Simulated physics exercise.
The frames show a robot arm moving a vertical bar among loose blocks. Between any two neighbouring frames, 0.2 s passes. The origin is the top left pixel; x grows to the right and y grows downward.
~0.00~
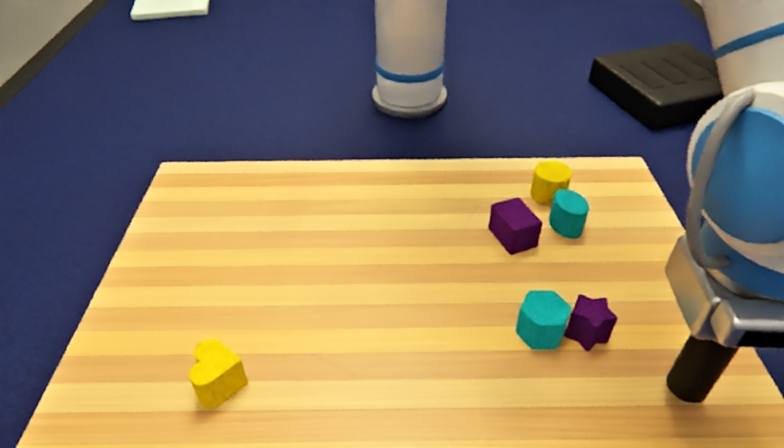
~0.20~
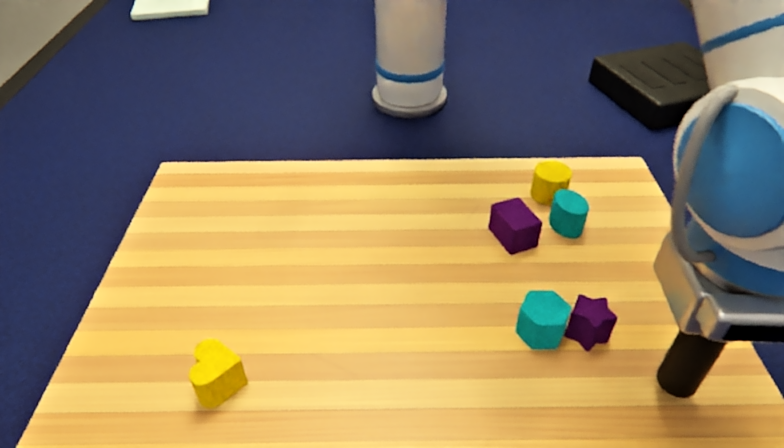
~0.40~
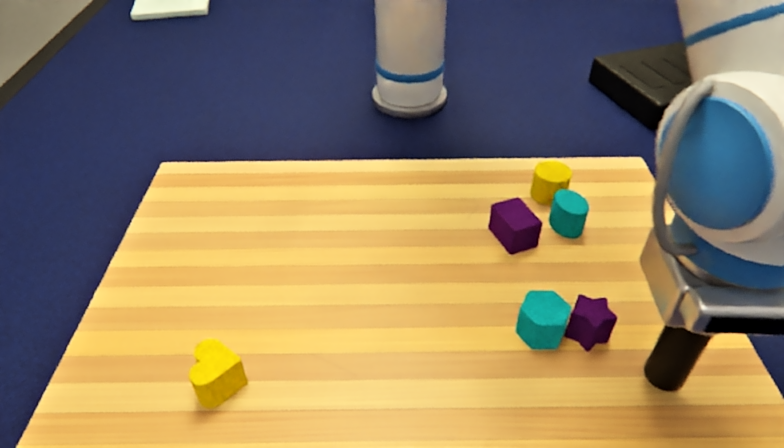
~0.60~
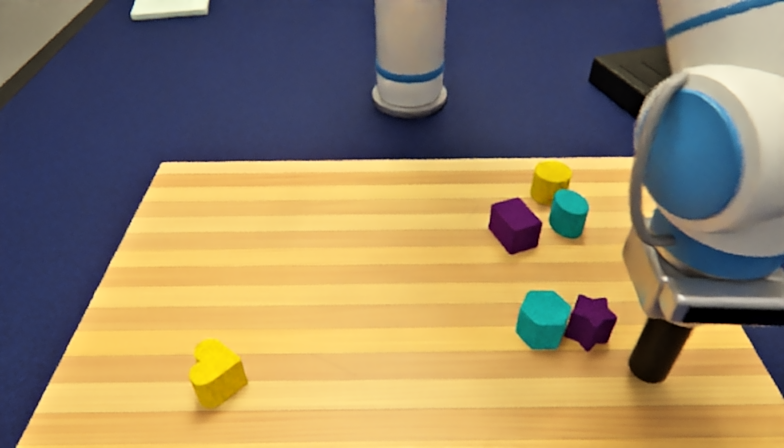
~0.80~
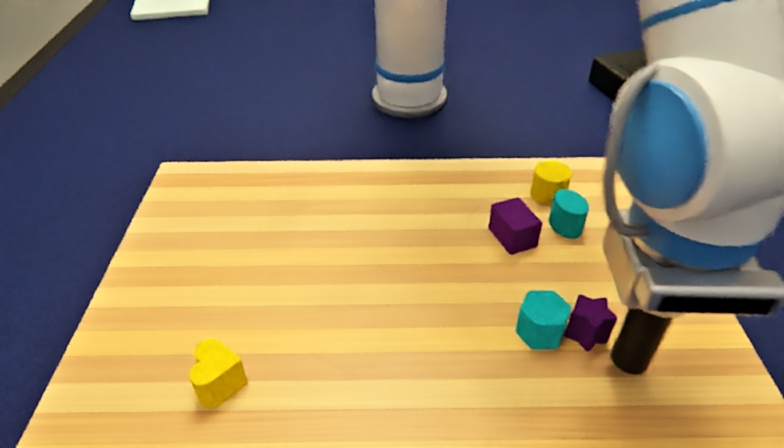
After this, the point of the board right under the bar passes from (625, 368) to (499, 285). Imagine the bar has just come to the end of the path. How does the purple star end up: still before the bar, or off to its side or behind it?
When the path is over, you would find the purple star off to the side or behind the bar.
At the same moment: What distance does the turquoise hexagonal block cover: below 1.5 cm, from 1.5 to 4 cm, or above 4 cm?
It moves more than 4 cm.
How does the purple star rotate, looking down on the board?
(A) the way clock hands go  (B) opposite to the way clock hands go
A: The way clock hands go.
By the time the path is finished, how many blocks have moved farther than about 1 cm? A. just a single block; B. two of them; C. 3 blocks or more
The answer is B.
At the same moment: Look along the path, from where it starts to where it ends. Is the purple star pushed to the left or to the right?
Rightward.
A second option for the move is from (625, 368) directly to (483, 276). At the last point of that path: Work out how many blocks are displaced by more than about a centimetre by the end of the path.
My forecast: 2.
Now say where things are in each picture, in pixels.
The first picture shows bar's lower end at (686, 386); purple rectangular block at (517, 213); turquoise hexagonal block at (546, 307); purple star at (594, 309).
The second picture shows bar at (676, 382); blocks still.
The third picture shows bar at (663, 375); blocks still.
The fourth picture shows bar at (648, 368); blocks still.
The fifth picture shows bar at (630, 359); purple rectangular block at (517, 213); turquoise hexagonal block at (546, 307); purple star at (594, 309).
The first path, step by step. One third of the way, bar at (581, 328); turquoise hexagonal block at (532, 299), turned 40° anticlockwise; purple star at (570, 287), turned 15° clockwise.
Two thirds of the way, bar at (538, 300); turquoise hexagonal block at (502, 291), turned 80° anticlockwise; purple star at (548, 263), turned 50° clockwise.
At the end, bar at (500, 276); purple rectangular block still; turquoise hexagonal block at (486, 286), turned 130° anticlockwise; purple star at (542, 257), turned 80° clockwise.
